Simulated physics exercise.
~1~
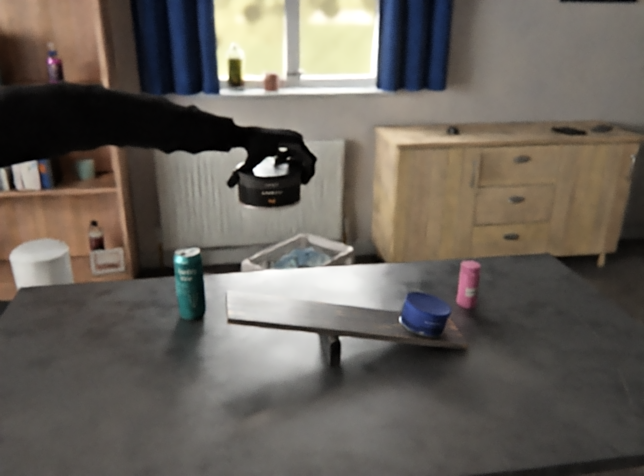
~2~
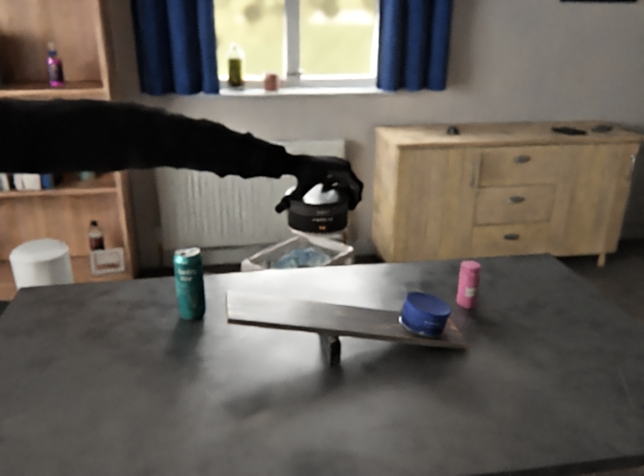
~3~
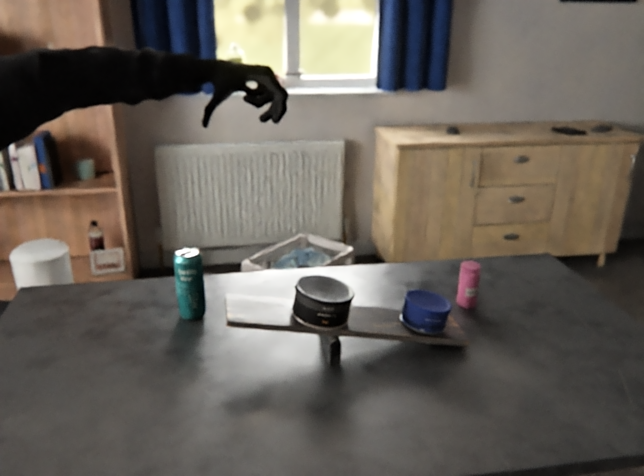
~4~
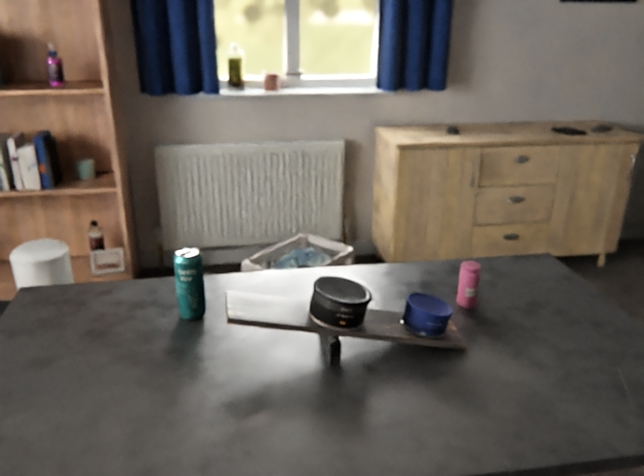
A black-gloved hand lowering a black tub onto a tilted see-saw plank, the tub sliding slightly right towards a blue tub, the plank still leaning right.
